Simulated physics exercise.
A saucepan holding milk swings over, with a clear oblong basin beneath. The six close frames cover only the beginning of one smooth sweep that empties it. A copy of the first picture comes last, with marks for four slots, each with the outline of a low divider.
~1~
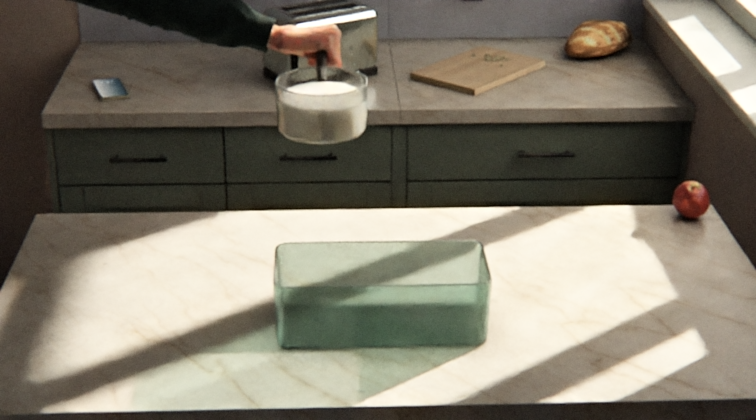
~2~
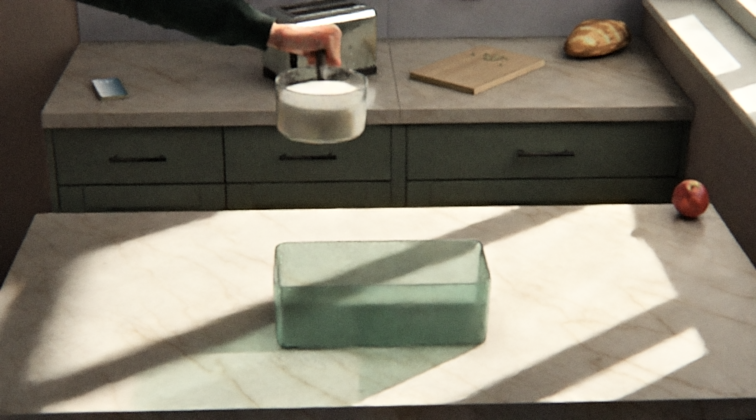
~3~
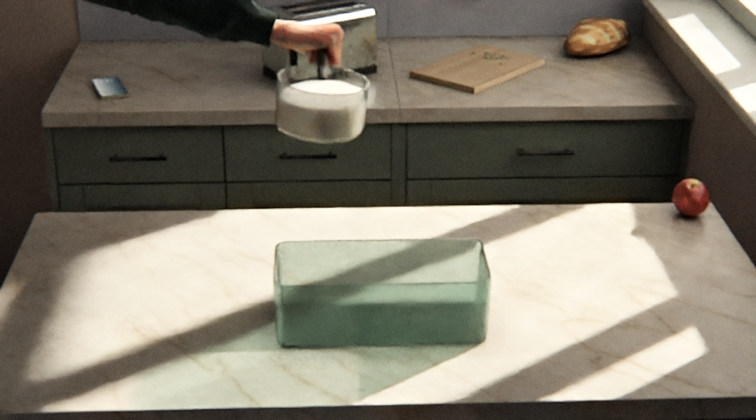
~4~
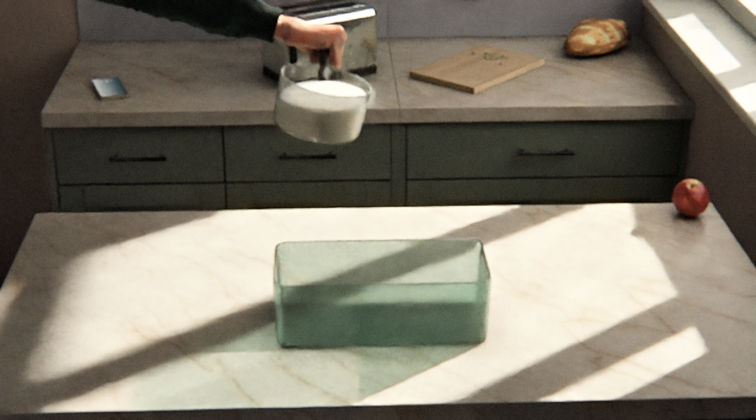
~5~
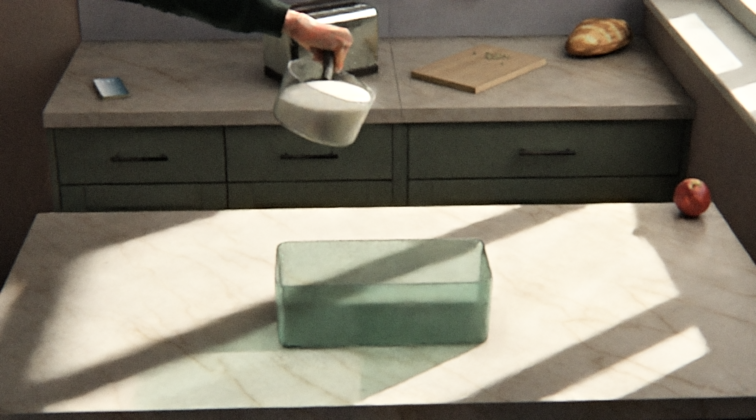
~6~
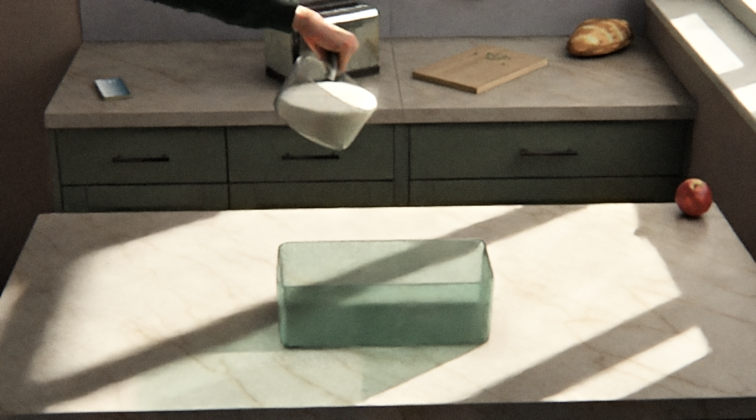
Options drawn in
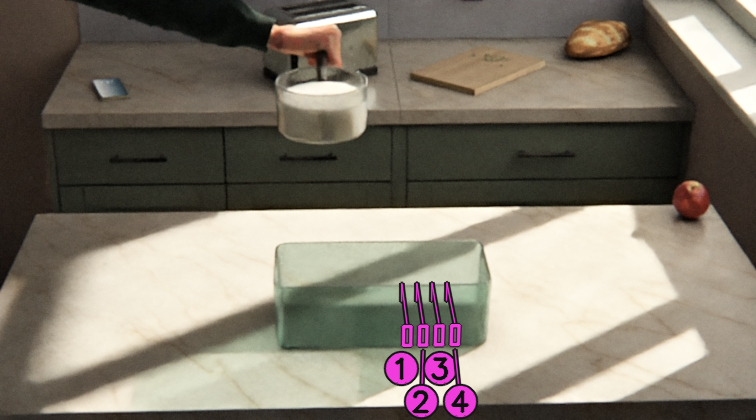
In a kitchen with a sunlit marble counter, a hand holds a clear saucepan of milk level above an oblong glass basin, a red apple off to the right. After staying upright briefly, the pan tilts gradually toward the right, until the milk reaches over its lip.
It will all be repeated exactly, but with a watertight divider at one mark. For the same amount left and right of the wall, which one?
Best: 2.
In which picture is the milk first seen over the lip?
Picture 6.
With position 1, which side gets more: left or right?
The right side.
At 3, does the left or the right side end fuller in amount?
The left one.
In magenta, 1 at (407, 350); 2 at (423, 350); 3 at (439, 350); 4 at (455, 350).
With 1, about 18 % ends left of the wall and 79 % right of it; 3 % is lost outside.
With 2, about 48 % ends left of the wall and 49 % right of it; 3 % is lost outside.
With 3, about 72 % ends left of the wall and 24 % right of it; 4 % is lost outside.
With 4, about 89 % ends left of the wall and 7 % right of it; 4 % is lost outside.
